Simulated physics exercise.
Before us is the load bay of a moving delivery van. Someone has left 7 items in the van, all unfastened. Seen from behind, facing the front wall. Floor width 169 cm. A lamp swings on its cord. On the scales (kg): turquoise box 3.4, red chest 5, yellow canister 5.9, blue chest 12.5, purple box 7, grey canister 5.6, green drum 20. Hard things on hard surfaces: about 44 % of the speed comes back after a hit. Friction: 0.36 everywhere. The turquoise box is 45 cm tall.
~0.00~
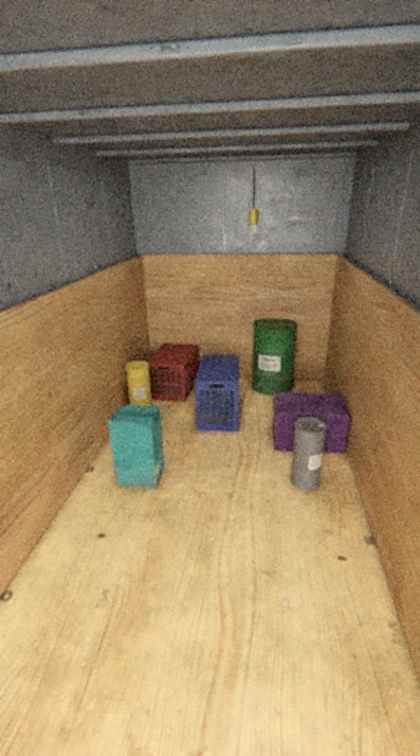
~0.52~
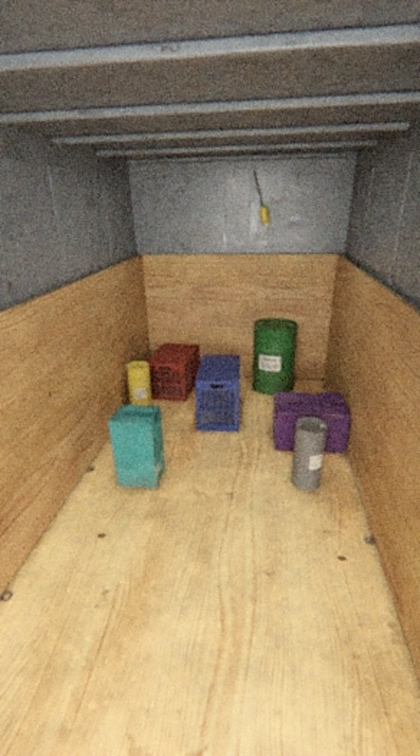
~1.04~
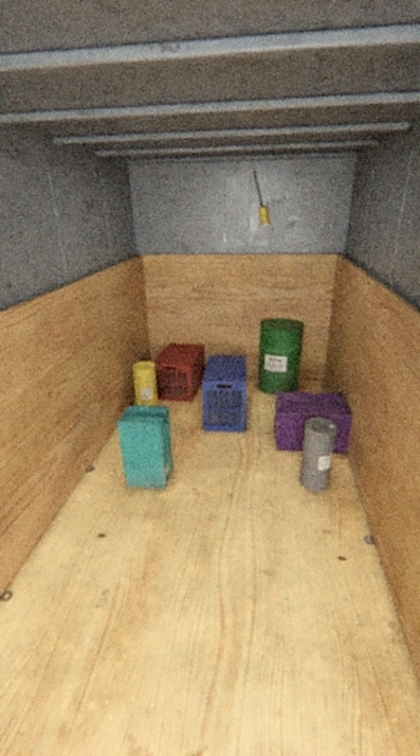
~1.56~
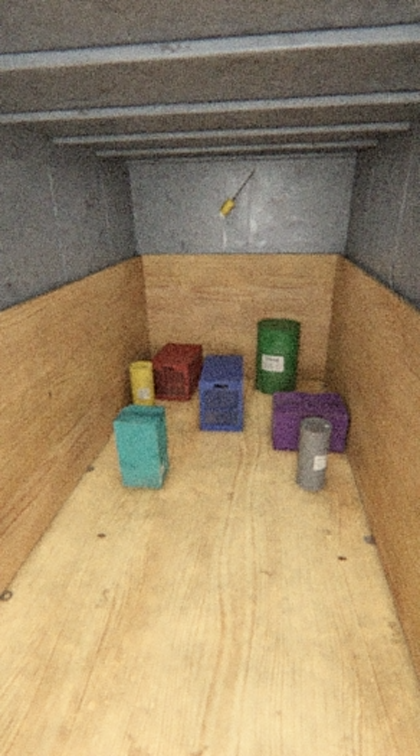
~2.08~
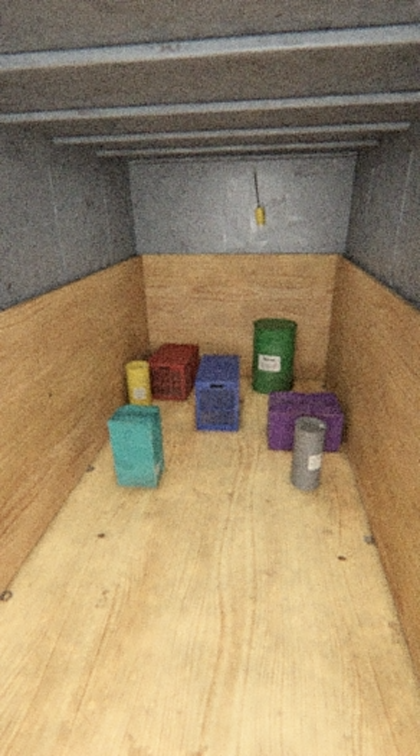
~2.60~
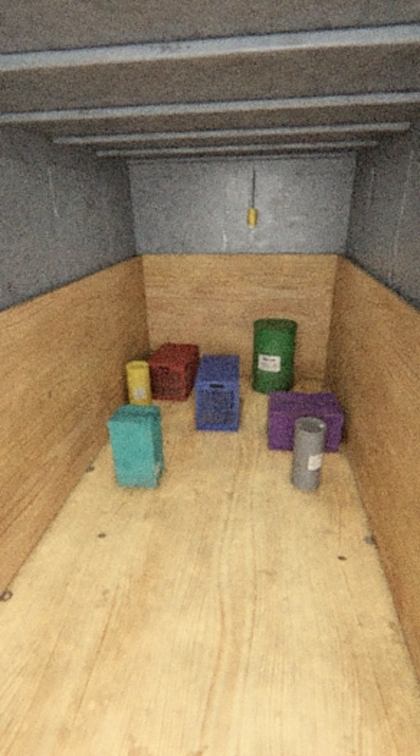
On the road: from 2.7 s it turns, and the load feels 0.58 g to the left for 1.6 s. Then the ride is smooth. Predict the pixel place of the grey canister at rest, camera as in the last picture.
Look near (136, 445).
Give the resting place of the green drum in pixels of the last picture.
Near (200, 354).
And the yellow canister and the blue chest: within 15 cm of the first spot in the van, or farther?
The yellow canister holds its spot; the blue chest gets shifted.
Around 3.20 s, force 0.58 g left; grey canister shifted 10 cm near (290, 453); purple box shifted 14 cm; green drum shifted 10 cm.
Around 3.40 s, force 0.58 g left; grey canister shifted 27 cm near (261, 451); purple box shifted 31 cm; green drum shifted 27 cm.
Around 3.70 s, force 0.58 g left; grey canister shifted 70 cm near (191, 447); green drum shifted 67 cm; purple box shifted 71 cm.
Around 4.00 s, force 0.58 g left; grey canister shifted 100 cm near (143, 444); purple box shifted 86 cm; green drum shifted 66 cm.
Finally (8.1 s), not toppled but over 15 cm from the start, turquoise box, blue chest, purple box, grey canister and green drum; the other 2 still in place (within 15 cm). Final places as that camera would see them, grey canister near (136, 445).
